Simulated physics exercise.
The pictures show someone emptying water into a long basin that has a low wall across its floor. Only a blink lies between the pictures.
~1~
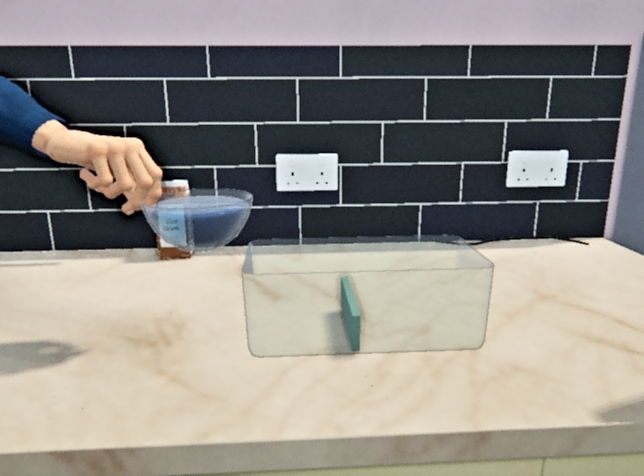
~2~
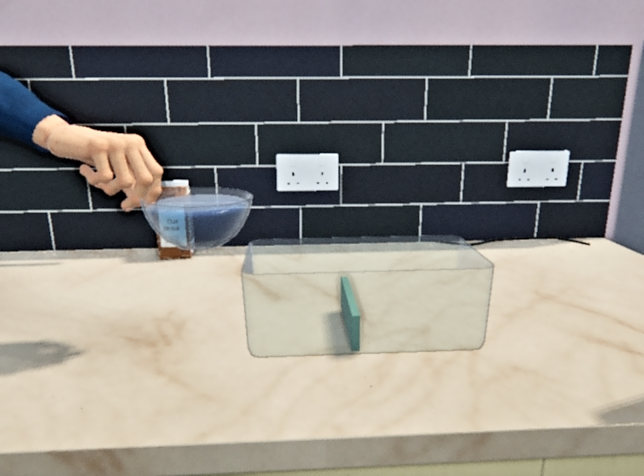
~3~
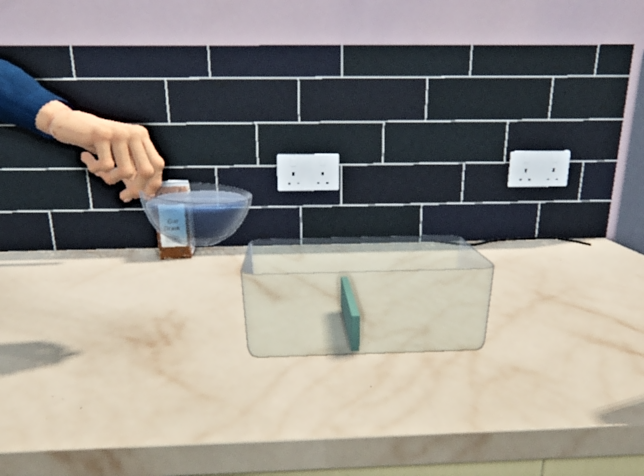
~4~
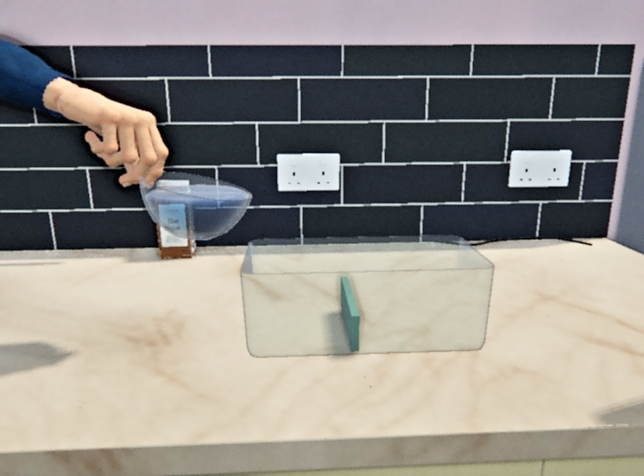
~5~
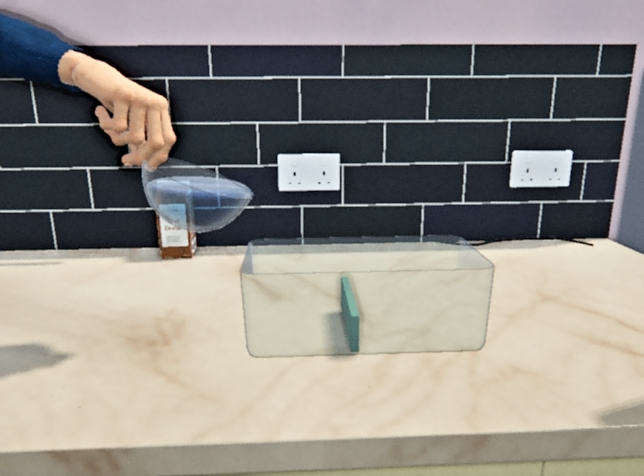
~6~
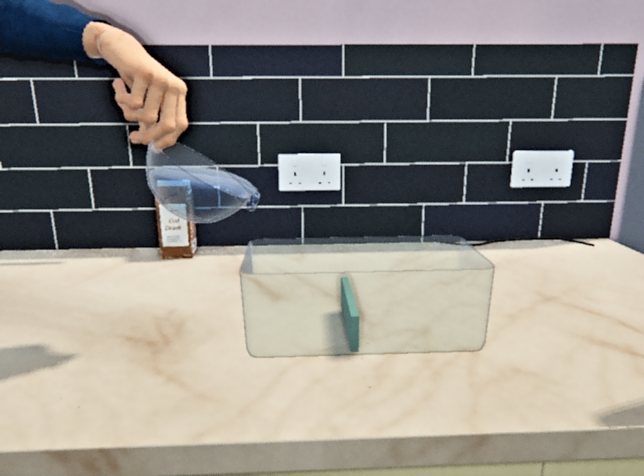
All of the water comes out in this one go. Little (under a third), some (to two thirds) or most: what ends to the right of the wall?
In the end not even a third is right of the wall.
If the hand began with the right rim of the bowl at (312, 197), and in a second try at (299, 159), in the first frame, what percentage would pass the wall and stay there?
Roughly 90 per cent, and 85 per cent.
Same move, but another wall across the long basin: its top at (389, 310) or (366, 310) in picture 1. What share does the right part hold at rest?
The first gives 25 %, the second 20 %.
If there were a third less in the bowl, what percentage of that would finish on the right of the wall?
About 5 per cent.
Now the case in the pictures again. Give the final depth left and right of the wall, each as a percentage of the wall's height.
Near 50 on the left, 0 on the right.
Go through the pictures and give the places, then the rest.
Tilt 0°; pouring edge (252, 198); surface from (148, 206) to (250, 204); the long basin's rim runs from (247, 257) to (475, 251); the wall's top is at (350, 295), in the first picture.
Tilt 2°; pouring edge (251, 198); surface from (148, 204) to (249, 202), in the second picture.
Tilt 6°; pouring edge (251, 198); surface from (148, 200) to (248, 199), in the third picture.
Tilt 13°; pouring edge (250, 198); surface from (148, 192) to (249, 194), in the fourth picture.
Tilt 23°; pouring edge (250, 198); surface from (149, 182) to (251, 193); 3 per cent is over the edge, in the fifth picture.
Tilt 34°; pouring edge (249, 198); surface from (152, 170) to (241, 185); 8 per cent is over the edge, in the sixth picture.
A moment on, the bowl is tipped on its side and 15 per cent is still to pour, 30 is left of the wall and 0 right of it.
Next, the bowl is tipped right over and 0 per cent is still to pour, 95 is left of the wall and 2 right of it.
Then the bowl is tipped right over and 0 per cent is still to pour, 91 is left of the wall and 3 right of it.
Later the bowl is tipped right over and 0 per cent is still to pour, 91 is left of the wall and 4 right of it.
In the end 91 per cent lies left of the wall, 4 right of it and 5 outside.
